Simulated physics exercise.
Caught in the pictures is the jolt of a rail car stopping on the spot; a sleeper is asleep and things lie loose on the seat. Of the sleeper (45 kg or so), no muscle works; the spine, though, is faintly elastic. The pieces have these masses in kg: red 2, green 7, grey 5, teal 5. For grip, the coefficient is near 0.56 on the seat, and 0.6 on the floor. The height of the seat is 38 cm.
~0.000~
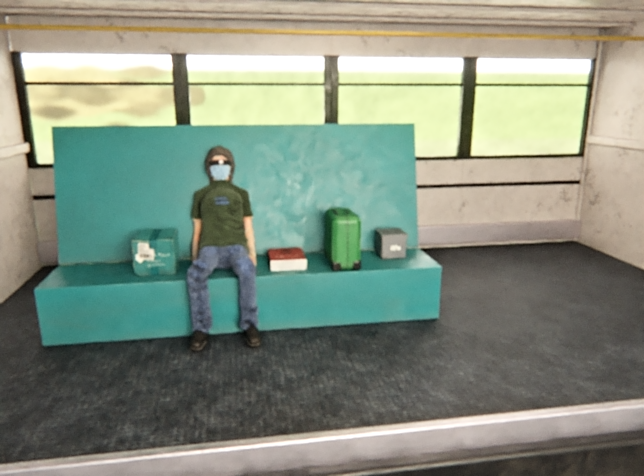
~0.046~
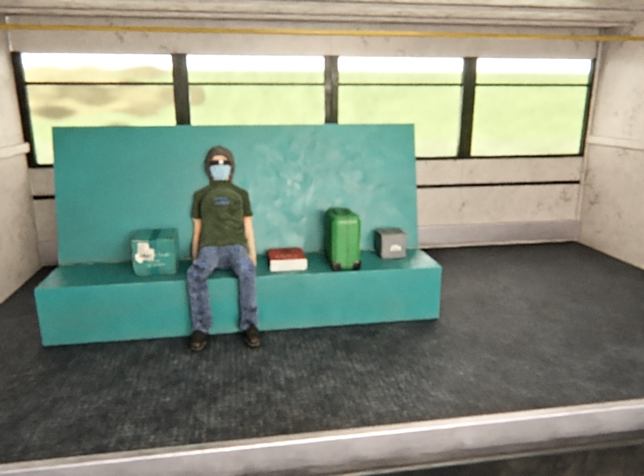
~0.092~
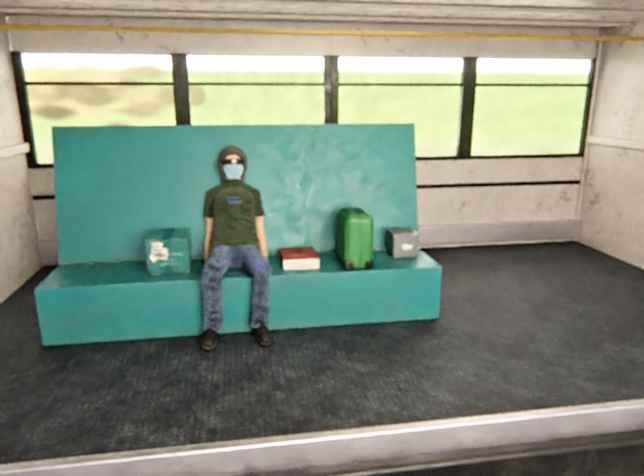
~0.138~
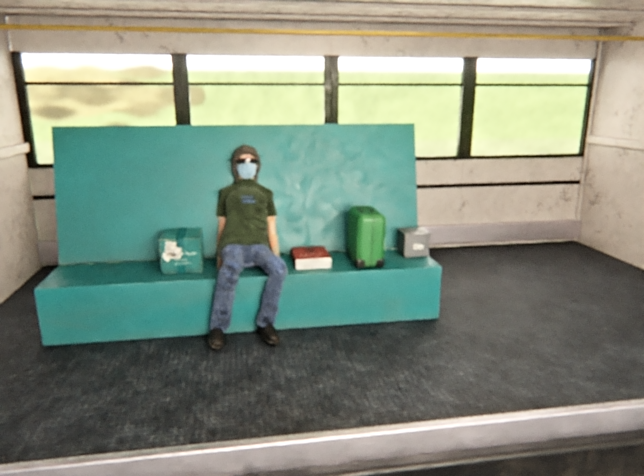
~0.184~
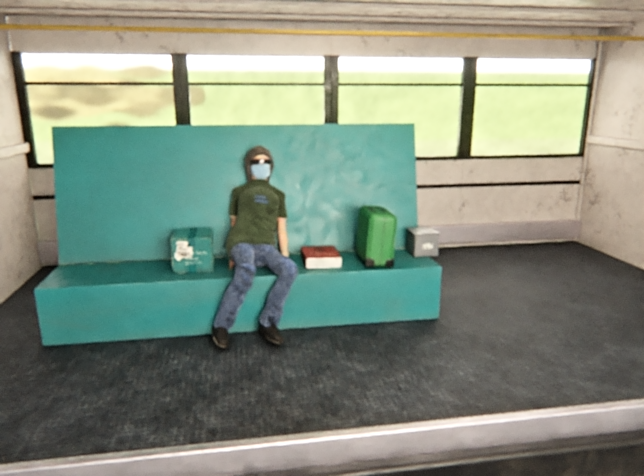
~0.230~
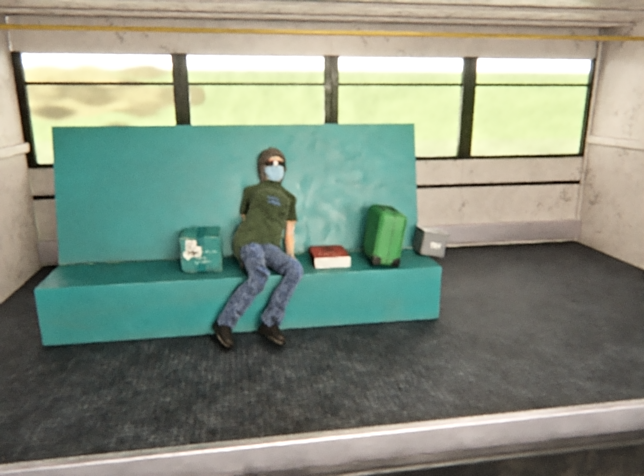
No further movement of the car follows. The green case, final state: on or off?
Final state: On.
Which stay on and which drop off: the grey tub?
Grey tub ends up gone.
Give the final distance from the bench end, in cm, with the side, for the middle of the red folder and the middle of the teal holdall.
Measured at the end, the red folder is 60 cm short and the teal holdall is 150 cm short.
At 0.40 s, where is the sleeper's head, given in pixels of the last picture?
Somewhere about (325, 185) in the last picture.
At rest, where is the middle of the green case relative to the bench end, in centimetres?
Short side, near 10 cm.
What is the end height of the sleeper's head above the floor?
Head height at the end: Near 50 cm.
After 0.40 s the green case is 22 cm short of the bench end, tilted 50°, near (405, 234) in the last picture's view.
After 0.65 s the green case is 9 cm short of the bench end, tilted 90°, near (421, 247) in the last picture's view; the red folder 61 cm short of the bench end, tilted 0°.
After 1.05 s the green case is 10 cm short of the bench end, tilted 90°, near (420, 247) in the last picture's view; the red folder 61 cm short of the bench end, tilted 0°.
At rest, 1.5 s, red folder stays on; green case stays on; grey tub drops off; teal holdall stays on; sleeper's hips keep to the seat.
